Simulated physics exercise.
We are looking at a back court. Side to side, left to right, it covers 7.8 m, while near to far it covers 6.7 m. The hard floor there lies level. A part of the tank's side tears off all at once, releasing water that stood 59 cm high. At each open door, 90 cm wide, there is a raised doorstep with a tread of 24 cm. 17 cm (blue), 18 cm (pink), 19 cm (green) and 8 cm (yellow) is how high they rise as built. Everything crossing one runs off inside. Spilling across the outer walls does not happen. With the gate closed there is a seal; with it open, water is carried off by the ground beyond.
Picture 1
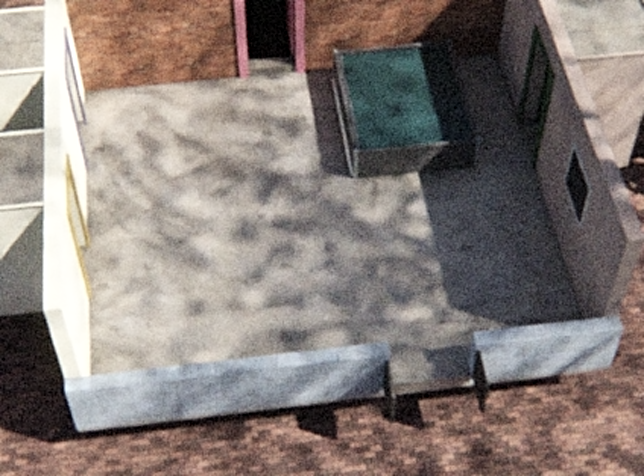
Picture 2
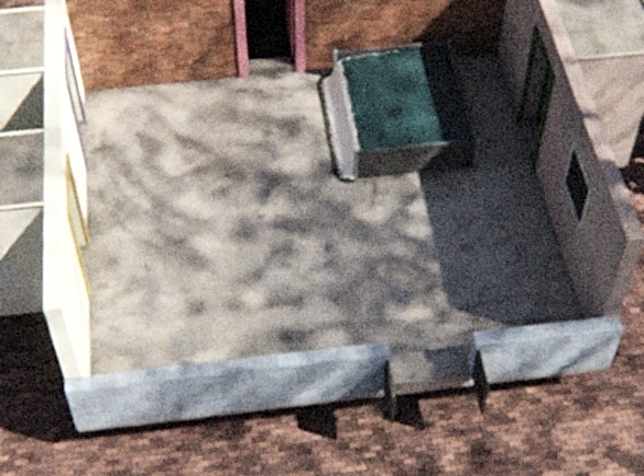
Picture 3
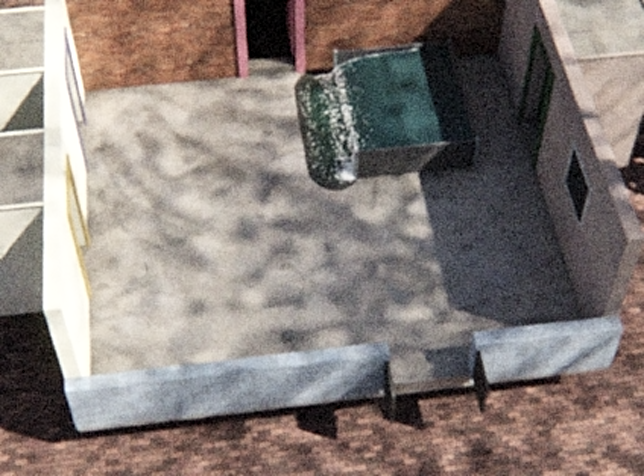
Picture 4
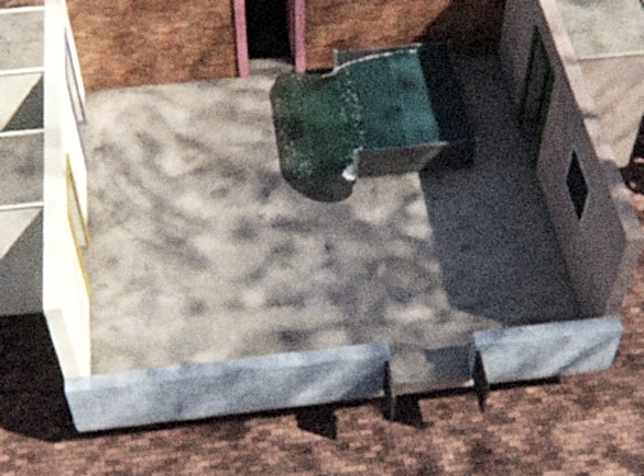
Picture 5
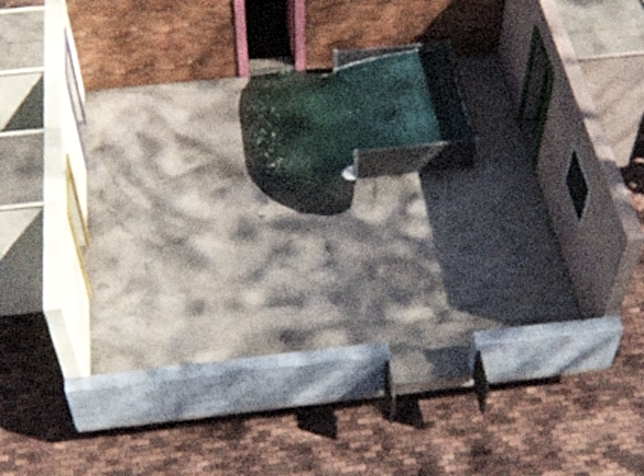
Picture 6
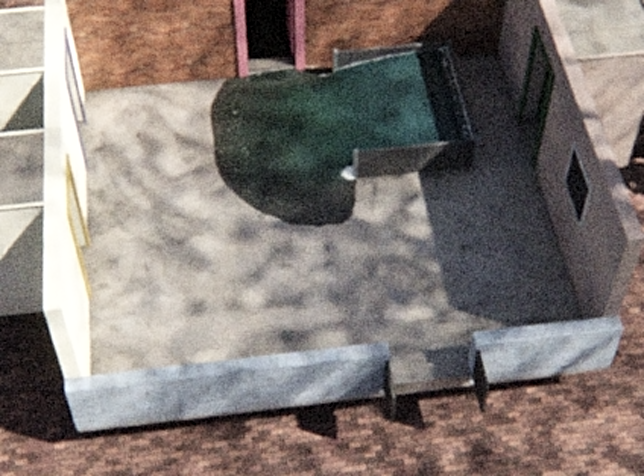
Green water bursts from the left side of a tank near the back wall of a sunlit walled court, first as a pale, frothy strip. It spreads left and toward the viewer across the pale floor, widening into a dark, rounded pool in front of the pink-framed doorway, while the tank's level drops slightly.
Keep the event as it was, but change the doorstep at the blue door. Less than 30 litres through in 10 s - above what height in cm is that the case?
Above about 25 cm.
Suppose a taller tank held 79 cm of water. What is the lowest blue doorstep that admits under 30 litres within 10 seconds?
Roughly 35 centimetres.
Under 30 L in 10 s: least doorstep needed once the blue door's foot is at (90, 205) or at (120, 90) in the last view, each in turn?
18 and 24 cm.
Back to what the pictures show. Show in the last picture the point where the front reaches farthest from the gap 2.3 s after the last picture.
At about (91, 355).
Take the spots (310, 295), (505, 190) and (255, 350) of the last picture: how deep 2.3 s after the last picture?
The three readings, in order, are 1, 0 and 0 cm.
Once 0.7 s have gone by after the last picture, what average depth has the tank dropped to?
Around 31 cm on average.
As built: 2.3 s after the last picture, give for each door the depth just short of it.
At the blue door the depth is 33 cm, at pink 13 cm, at green 0 cm and at yellow 16 cm.
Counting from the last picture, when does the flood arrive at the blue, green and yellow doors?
Blue 0.7 s, green not within the 10 s, yellow 1.6 s.
Then, 0.7 s after the last picture water covers 35 % of the floor, deepest (24 cm) near (343, 155); 3 cm at the blue door, 0 litres in over its 17 cm doorstep.
Then, 2.3 s after the last picture water covers 50 % of the floor, deepest (36 cm) near (84, 93); 33 cm at the blue door, 70 litres in over its 17 cm doorstep.
Then, 9.3 s after the last picture water covers 90 % of the floor, deepest (12 cm) near (551, 332); 5 cm at the blue door, 134 litres in over its 17 cm doorstep.
At the blue door as built, the water peaked near 34 cm, 2.1 s after the last picture.
With a doorstep of 20.5 cm, 78 litres would have come in within the 10 s; with 28 cm, 14 litres. So under 30 litres takes about 25 cm.
